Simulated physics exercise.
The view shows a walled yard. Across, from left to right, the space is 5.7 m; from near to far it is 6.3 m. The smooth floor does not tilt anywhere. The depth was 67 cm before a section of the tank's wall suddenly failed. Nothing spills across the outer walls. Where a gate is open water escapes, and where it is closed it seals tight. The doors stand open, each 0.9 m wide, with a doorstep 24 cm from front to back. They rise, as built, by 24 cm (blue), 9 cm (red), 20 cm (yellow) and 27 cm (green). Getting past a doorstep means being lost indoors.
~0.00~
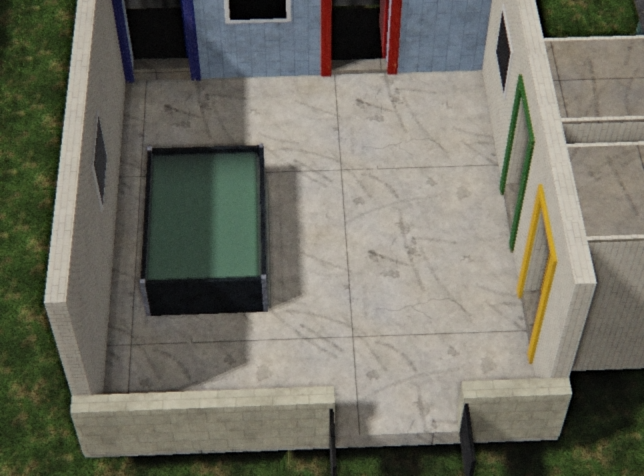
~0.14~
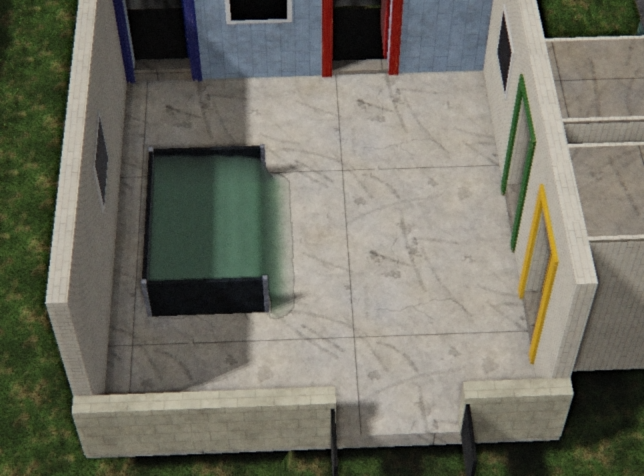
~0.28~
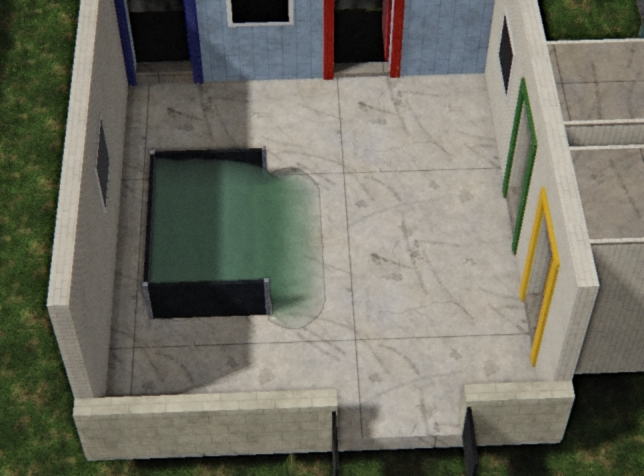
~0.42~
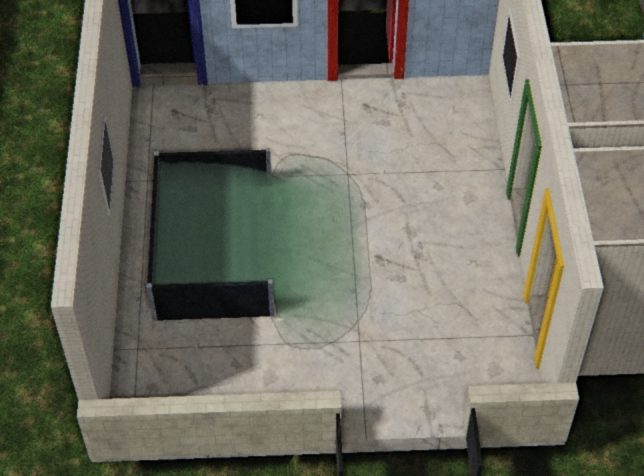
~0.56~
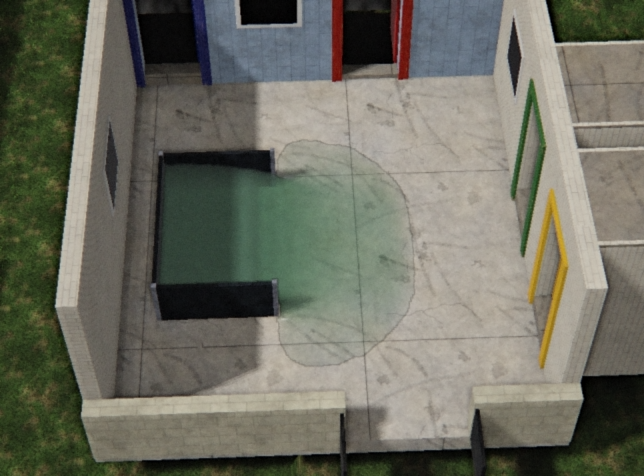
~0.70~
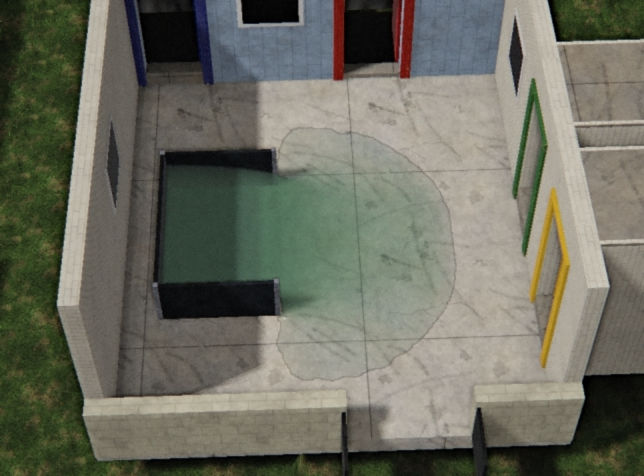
Green water sits level in a dark-walled tank in a walled yard, then starts to pour out through the tank's open right side. It spreads across the pale floor in a widening rounded sheet, reaching past the middle of the yard, while the blue, red, green and yellow doorways remain dry.
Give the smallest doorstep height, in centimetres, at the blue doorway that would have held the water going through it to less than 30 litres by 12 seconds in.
The smallest height is about 7 cm.
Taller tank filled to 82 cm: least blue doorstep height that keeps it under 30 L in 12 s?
I'd say close to 9.0 cm.
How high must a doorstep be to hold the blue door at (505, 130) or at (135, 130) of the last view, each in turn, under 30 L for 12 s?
In turn: Roughly 13.5 cm, roughly 8.5 cm.
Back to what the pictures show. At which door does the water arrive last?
Blue.
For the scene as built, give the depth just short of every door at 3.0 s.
Blue door 0 cm, red door 5 cm, yellow door 19 cm, green door 21 cm.
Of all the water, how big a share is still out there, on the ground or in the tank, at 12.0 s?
Something like 84 per cent of it remains.
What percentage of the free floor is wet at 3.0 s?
The wet part is about 55 per cent.
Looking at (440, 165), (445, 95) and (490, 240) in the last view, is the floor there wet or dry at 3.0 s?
First wet through, second wet through, third wet through.
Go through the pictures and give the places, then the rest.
Still water, 67 cm deep, in the tank at (205, 215); the blue door at (157, 33) is dry, in the first frame.
The front is at (286, 307), 0.3 m from the gap at (263, 232); 0.6 m2 of floor is wet, 67 cm left at the back, in the second frame.
Water pours out at (264, 237) and has run 0.7 m, to (318, 305); about 12 cm deep outside, 66 cm at the back, in the third frame.
The gap is at (268, 240), the front 1.3 m out at (364, 291); the back of the tank holds 58 cm, in the fourth frame.
The front is at (408, 266), 1.9 m from the gap at (273, 240); 5.8 m2 of floor is wet, 58 cm left at the back, in the fifth frame.
The front is at (449, 271), 2.5 m from the gap at (274, 239); 8.0 m2 of floor is wet, 54 cm left at the back; 2.4 m in a straight line remain to the blue door at (169, 37), in the sixth frame.
After 1.4 s water covers 50 % of the floor, deepest (36 cm) near (516, 241); it has not reached the blue door.
After 3.0 s water covers 55 % of the floor, deepest (32 cm) near (490, 81); it has not reached the blue door.
After 12.0 s water covers 95 % of the floor, deepest (10 cm) near (122, 327); 8 cm at the blue door, 0 litres in over its 24 cm doorstep.
At the blue door as built, the water arrived by 4.8 s and peaked near 13 cm at 8.2 s.
With a doorstep of 6.5 cm, 39 litres would have come in within the 12 s; with 8 cm, 20 litres. So under 30 litres takes about 7 cm.
